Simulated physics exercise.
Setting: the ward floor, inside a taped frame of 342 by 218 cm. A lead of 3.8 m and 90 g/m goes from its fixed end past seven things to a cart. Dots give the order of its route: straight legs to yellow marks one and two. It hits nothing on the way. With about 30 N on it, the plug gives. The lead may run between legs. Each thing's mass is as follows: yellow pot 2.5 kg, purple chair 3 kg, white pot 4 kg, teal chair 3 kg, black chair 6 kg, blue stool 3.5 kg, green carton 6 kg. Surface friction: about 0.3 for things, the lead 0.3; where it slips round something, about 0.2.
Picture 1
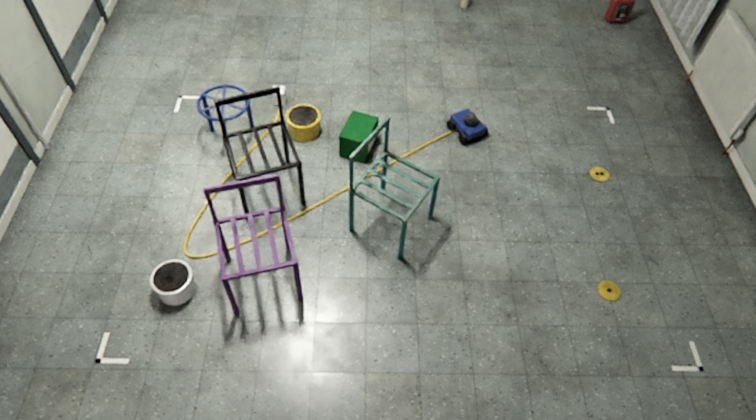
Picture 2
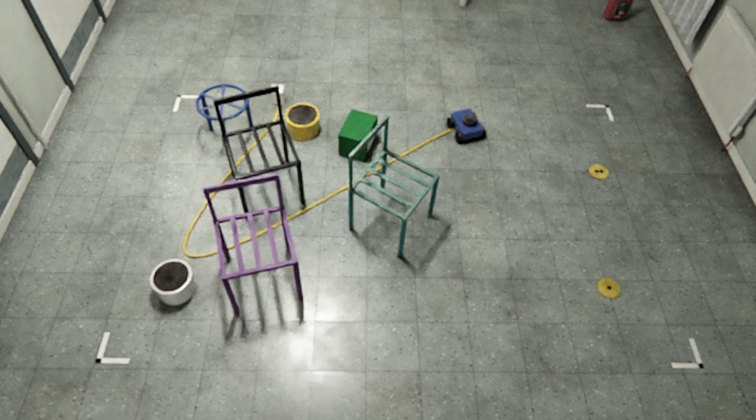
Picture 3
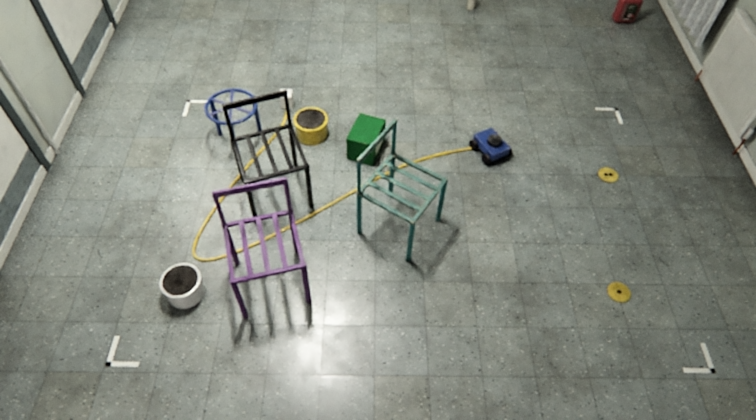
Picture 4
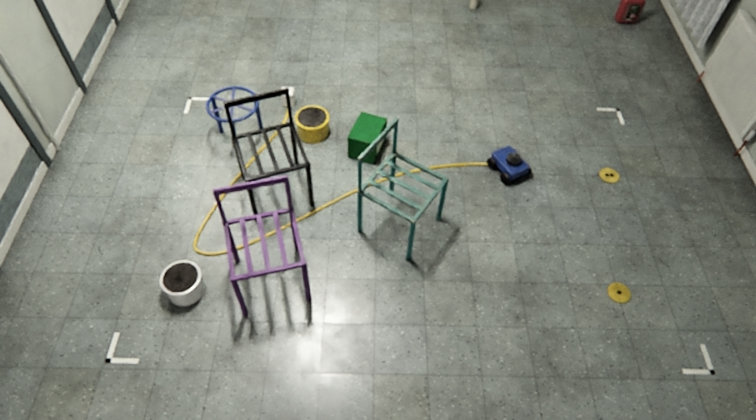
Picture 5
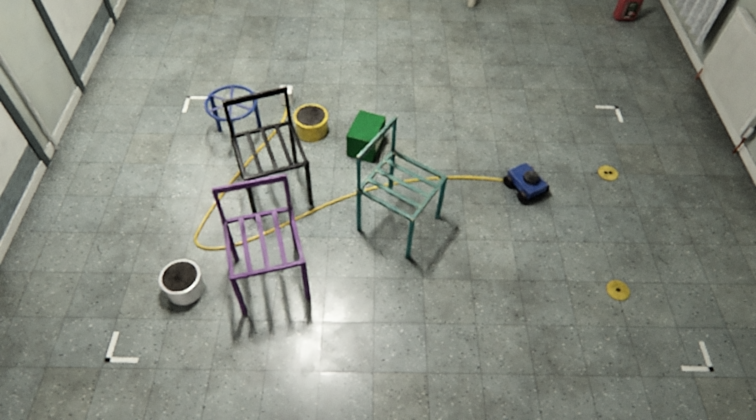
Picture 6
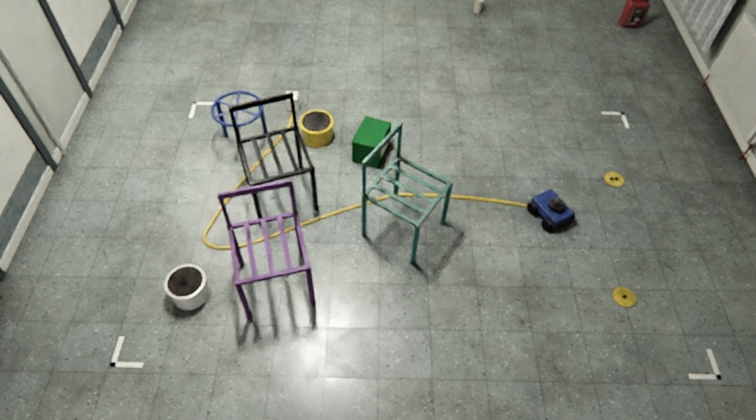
A small blue wheeled cart rolling right and toward the viewer across a tiled floor, trailing a yellow lead past three chairs.
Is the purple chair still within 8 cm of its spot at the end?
I expect it won't go far.
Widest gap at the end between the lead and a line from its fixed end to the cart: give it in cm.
Roughly 110 centimetres.
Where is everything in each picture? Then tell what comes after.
The first picture shows purple chair (254, 241); marks (609, 291) (599, 174); lead runs through (339, 192); cart (463, 127).
The second picture shows cart (463, 126).
The third picture shows cart (486, 146).
The fourth picture shows cart (504, 164).
In the fifth picture, lead runs through (465, 178); cart (521, 182).
The sixth picture shows purple chair (268, 246); lead runs through (488, 200); cart (545, 208).
Next, cart at (591, 259), lead slack at the fixed end; nothing else has moved.
Then, cart at (623, 275), lead slack at the fixed end; nothing else has moved.
After that, cart at (618, 219), lead slack at the fixed end; nothing else has moved.
Later, cart at (614, 178), lead slack at the fixed end; nothing else has moved.
At the end, cart at (614, 178), lead slack at the fixed end; purple chair 0 cm off its start at (268, 246).
